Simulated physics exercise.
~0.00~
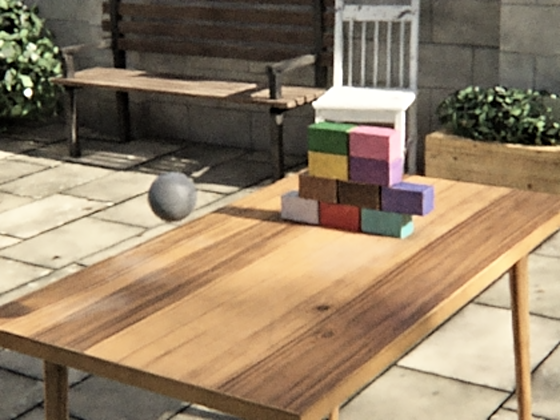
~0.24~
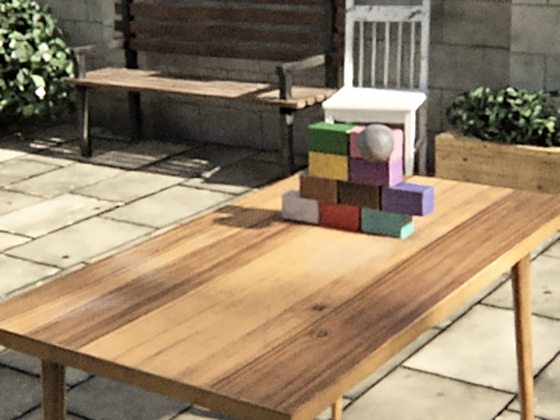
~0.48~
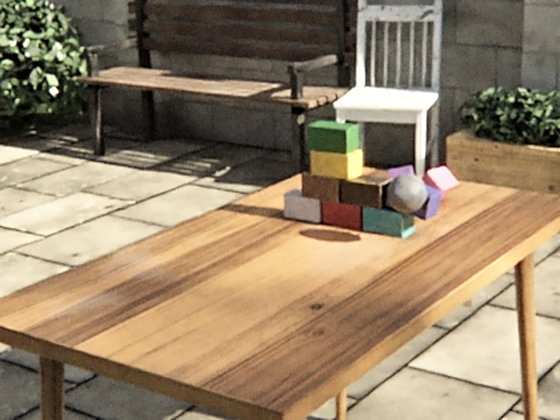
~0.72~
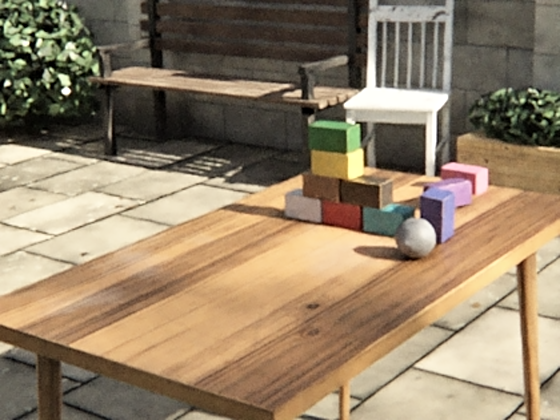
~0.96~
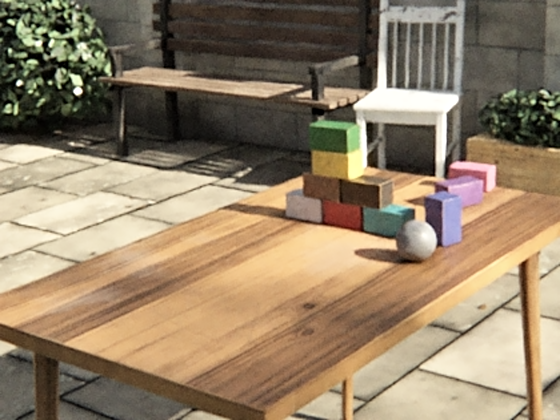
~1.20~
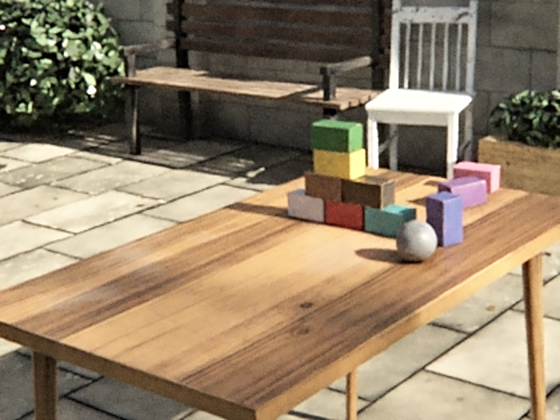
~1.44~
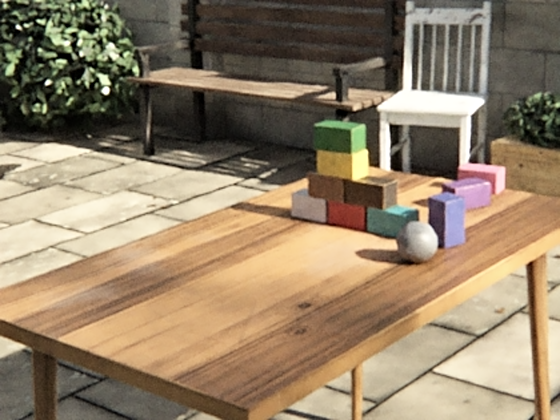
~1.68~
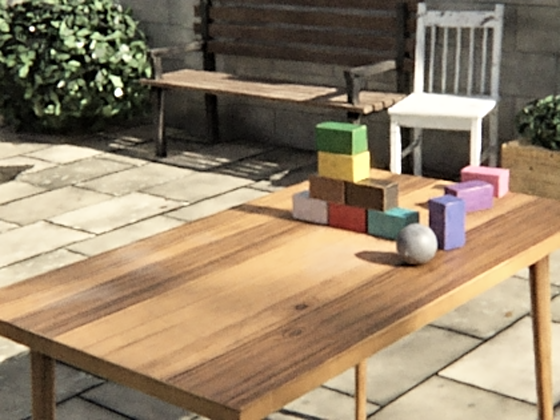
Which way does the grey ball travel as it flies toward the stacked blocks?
The grey ball travels to the right, toward the stacked blocks.
On a patio table, a grey ball flies into stacked blocks and knocks three off the pile.
